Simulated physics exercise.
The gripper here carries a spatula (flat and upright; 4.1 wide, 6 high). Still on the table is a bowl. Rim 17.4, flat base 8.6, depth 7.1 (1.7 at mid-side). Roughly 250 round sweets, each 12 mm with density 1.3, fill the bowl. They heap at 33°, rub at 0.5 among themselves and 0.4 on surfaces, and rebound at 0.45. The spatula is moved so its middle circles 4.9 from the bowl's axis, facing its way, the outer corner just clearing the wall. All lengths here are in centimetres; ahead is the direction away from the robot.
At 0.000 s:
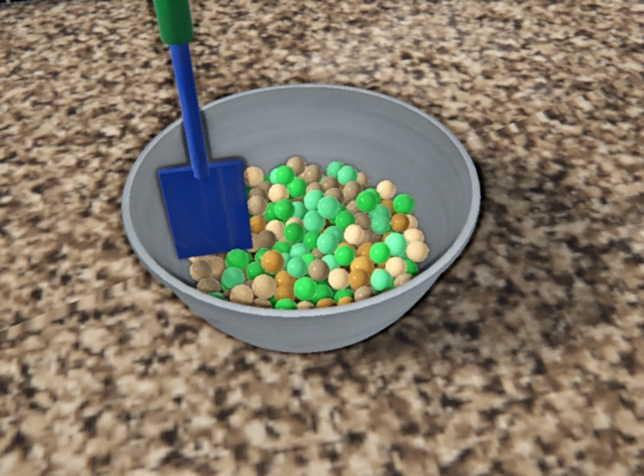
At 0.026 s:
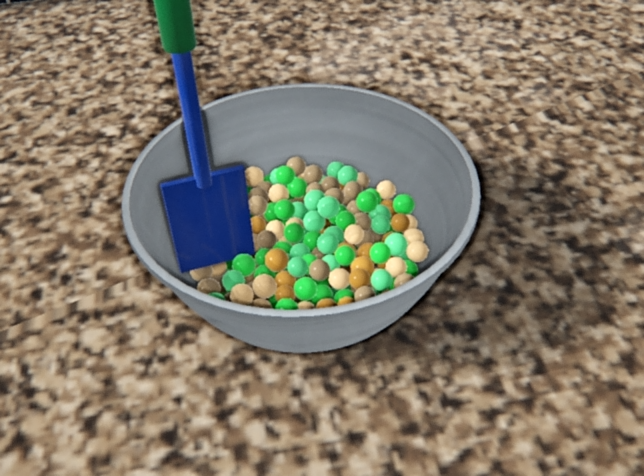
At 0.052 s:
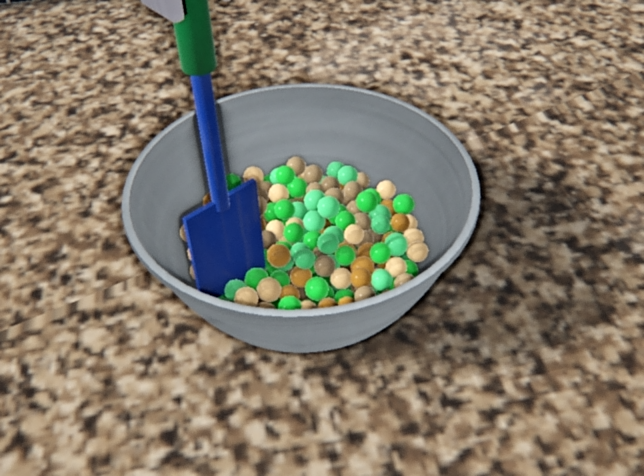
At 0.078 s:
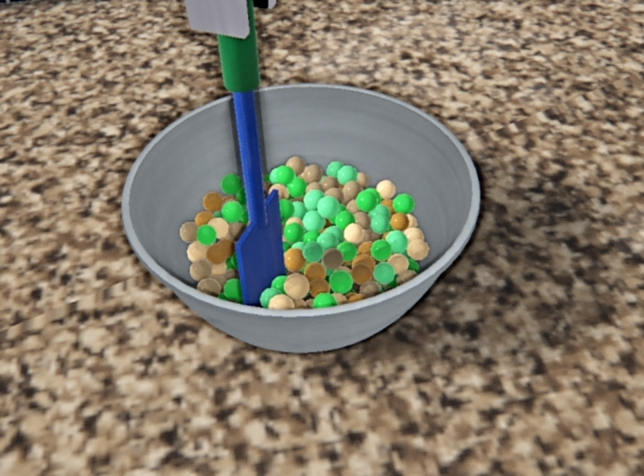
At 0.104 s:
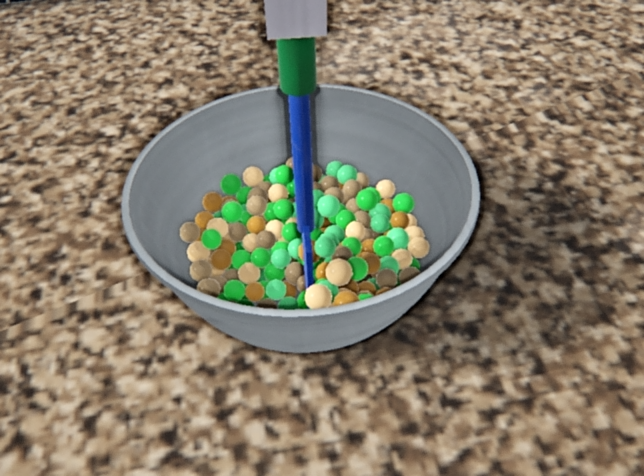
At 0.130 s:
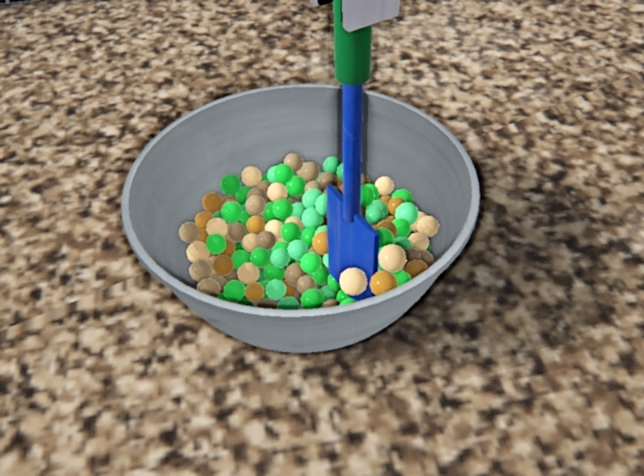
The clip opens on a blue spatula with a green handle at the left side of a gray bowl of green, tan and orange sweets. It lowers into them, then sweeps along the near side to the right, turning edge-on midway and nudging nearby sweets.
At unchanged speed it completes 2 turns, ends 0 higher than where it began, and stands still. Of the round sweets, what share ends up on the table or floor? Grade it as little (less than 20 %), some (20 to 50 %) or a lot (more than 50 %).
Grade: Some, 20 to 50 %.
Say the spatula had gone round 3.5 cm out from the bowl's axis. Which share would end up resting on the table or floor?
Roughly 30 percent, I'd expect.
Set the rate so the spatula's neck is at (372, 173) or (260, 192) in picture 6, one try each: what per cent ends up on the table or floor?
Roughly 35 and 10 percent, in that order.
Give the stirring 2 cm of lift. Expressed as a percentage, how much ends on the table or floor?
Around 15 percent of it.
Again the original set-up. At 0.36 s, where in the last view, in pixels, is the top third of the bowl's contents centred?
I'd put it at around (192, 235).
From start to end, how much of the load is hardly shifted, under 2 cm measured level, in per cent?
Roughly 10 percent of the load.
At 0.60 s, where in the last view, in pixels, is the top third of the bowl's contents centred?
Estimated centre: (341, 169).
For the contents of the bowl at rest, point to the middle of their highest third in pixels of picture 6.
I'd say close to (273, 265).
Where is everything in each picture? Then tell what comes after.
Spatula neck at (196, 142), 0° round; upper third of the load around (313, 230), from x 190 to 415, top at y 165; 250 in the bowl, in the first frame.
Spatula neck at (198, 151), 9° round; upper third of the load around (313, 230), from x 190 to 420, top at y 165, in the second frame.
Spatula neck at (216, 174), 32° round; upper third of the load around (309, 232), from x 190 to 415, top at y 165, in the third frame.
Spatula neck at (255, 191), 58° round; upper third of the load around (315, 237), from x 190 to 420, top at y 165, in the fourth frame.
Spatula neck at (304, 195), 85° round; upper third of the load around (334, 239), from x 190 to 420, top at y 165, in the fifth frame.
Spatula neck at (352, 184), 111° round; upper third of the load around (354, 232), from x 190 to 430, top at y 165; 250 in the bowl, in the sixth frame.
By 0.36 s, 346° round, highest piece 10 above the table; 221 in the bowl, 9 on the table or floor, 20 in flight or on the tool.
By 0.60 s, 222° round, highest piece 10 above the table; 182 in the bowl, 49 on the table or floor, 19 in flight or on the tool.
By 0.91 s, 0° round, highest piece 6 above the table; 168 in the bowl, 81 on the table or floor, 1 in flight or on the tool.
By 1.61 s, 0° round, highest piece 4 above the table; 168 in the bowl, 82 on the table or floor.
Final count, 168 in the bowl, 82 on the table or floor. That is 33 % on the table or floor.
